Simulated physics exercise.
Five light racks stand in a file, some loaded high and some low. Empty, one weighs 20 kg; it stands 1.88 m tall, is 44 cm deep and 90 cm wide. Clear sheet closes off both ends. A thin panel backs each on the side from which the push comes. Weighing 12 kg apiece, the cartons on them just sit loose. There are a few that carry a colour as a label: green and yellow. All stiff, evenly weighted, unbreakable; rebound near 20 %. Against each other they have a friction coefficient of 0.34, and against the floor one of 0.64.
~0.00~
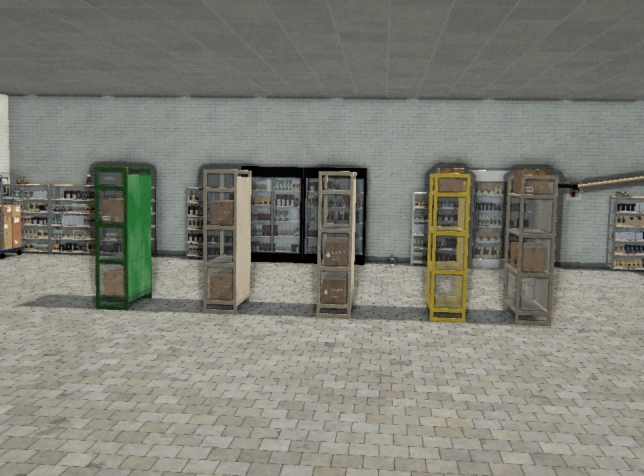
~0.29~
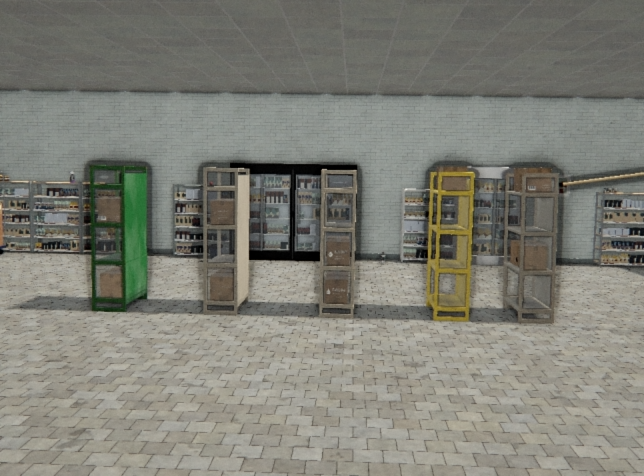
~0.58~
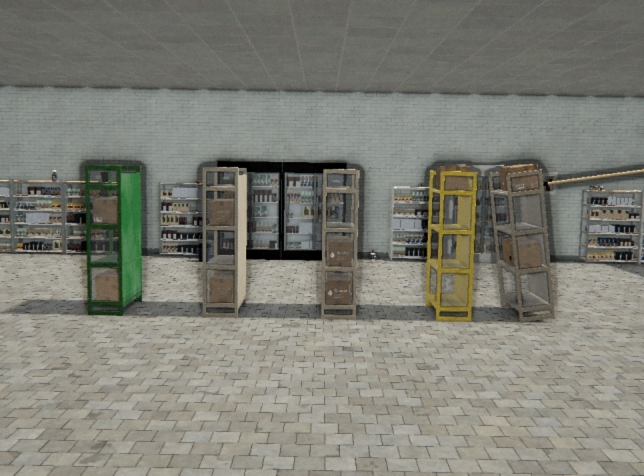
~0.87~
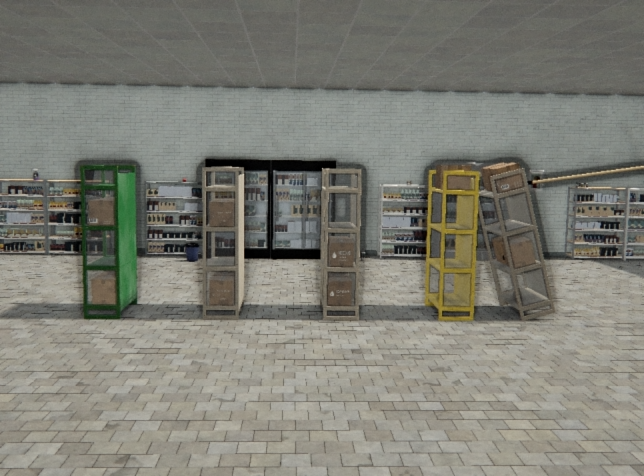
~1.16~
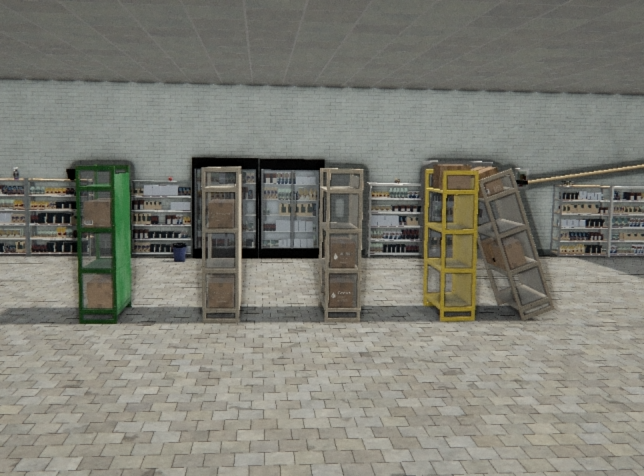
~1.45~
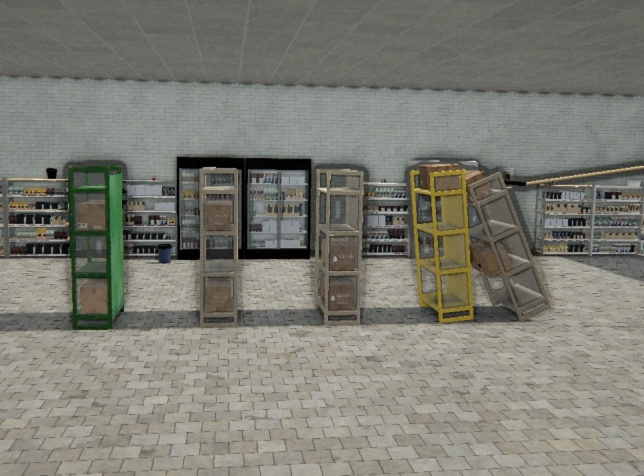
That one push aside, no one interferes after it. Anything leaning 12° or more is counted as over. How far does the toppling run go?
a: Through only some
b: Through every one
Through every one.
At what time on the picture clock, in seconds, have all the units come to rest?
Close to 4.5 seconds, I'd say.
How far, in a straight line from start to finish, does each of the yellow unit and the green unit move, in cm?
Yellow shifts close to 110 cm and green close to 140 cm.
Around 2.02 s, 4 cartons spilt or dropped; 1 of the 4 other units over; yellow unit tipped 28°.
Around 2.64 s, 8 cartons spilt or dropped; 3 of the 4 other units over; yellow unit tipped 63°.
Around 3.58 s, 16 cartons spilt or dropped; 4 of the 4 other units over; yellow unit tipped 69°; green unit tipped 56°.
Finally (4.5 s), 18 cartons spilt or dropped; 4 of the 4 other units over; green unit lying flat; yellow unit tipped 69°. Not one is left standing. Seen by the last camera, middles, yellow unit near (370, 275).
